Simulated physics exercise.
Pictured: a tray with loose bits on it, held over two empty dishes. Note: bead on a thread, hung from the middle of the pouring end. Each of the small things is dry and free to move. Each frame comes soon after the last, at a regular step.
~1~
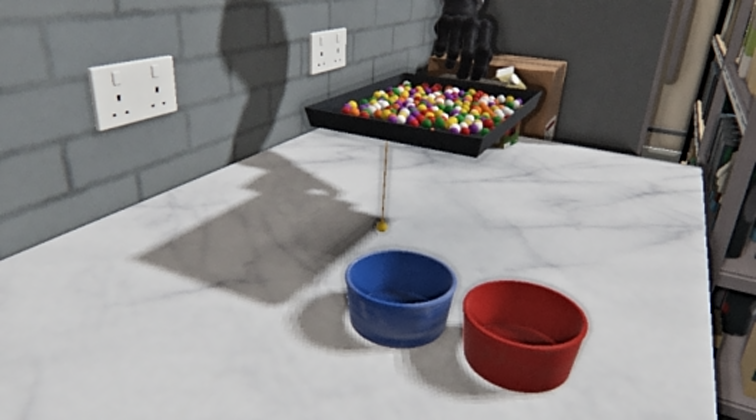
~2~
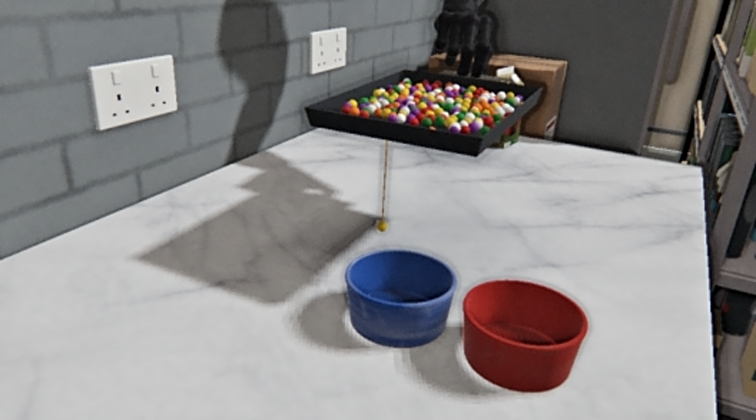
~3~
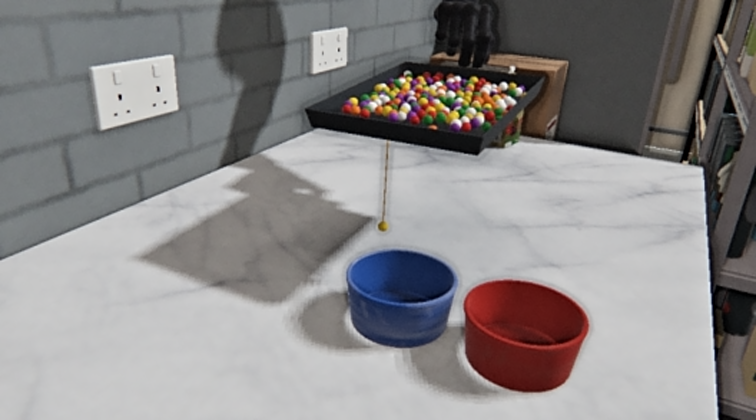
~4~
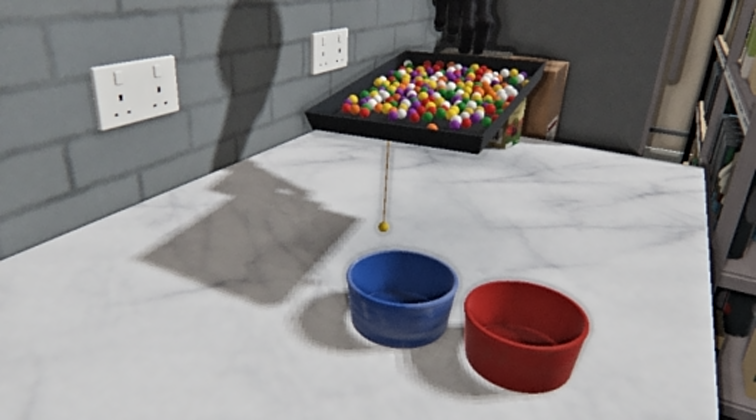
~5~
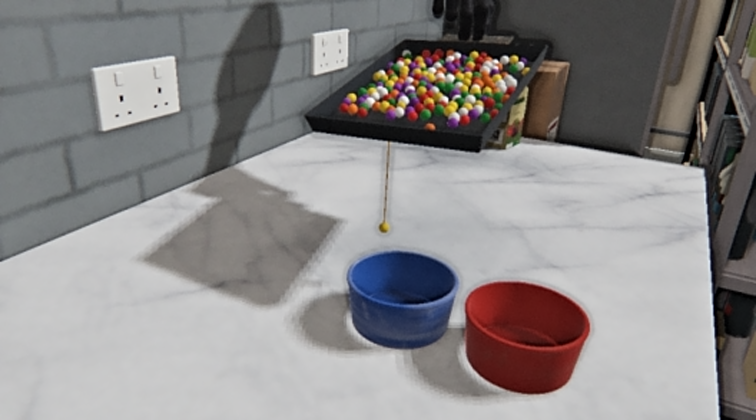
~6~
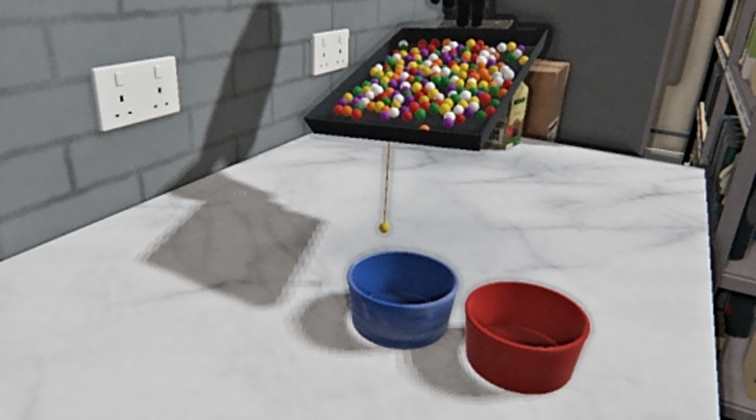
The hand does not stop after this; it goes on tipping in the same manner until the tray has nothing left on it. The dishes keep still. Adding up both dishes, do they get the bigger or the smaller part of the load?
Most of it finds no dish.
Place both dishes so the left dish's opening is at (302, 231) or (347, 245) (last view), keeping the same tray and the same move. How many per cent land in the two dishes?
Some 80 percent in the first case, 60 percent in the second.
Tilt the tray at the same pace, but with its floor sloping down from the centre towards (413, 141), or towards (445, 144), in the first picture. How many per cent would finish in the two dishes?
The first try yields 60 percent and the second 50 percent.
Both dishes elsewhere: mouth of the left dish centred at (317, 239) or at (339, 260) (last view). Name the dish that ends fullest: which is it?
The one at left the first time, the one at left the second.
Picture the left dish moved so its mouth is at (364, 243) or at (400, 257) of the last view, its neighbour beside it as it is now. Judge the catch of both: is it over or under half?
For the two tries in order: Not as much as half, not as much as half.
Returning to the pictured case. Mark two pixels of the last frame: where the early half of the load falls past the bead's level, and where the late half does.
It goes through near (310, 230) first, then near (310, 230).
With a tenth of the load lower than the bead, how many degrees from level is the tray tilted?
Somewhere near 65 degrees, I'd say.
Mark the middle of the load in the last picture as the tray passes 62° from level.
Look close to (358, 115) in the last picture.
Soon after the last picture, tray tipped steeply; most on the tray; a stray few in the left dish; a small part outside both; a small part in the air.
A little later, tray tipped past a quarter turn; a small part on the tray; a small part in the left dish; about two thirds outside both; a small part in the air.
Later still, tray tipped past a quarter turn; a small part in the left dish; most outside both.
By the end, tray tipped past a quarter turn; none in the right dish; a small part in the left dish; most outside both.
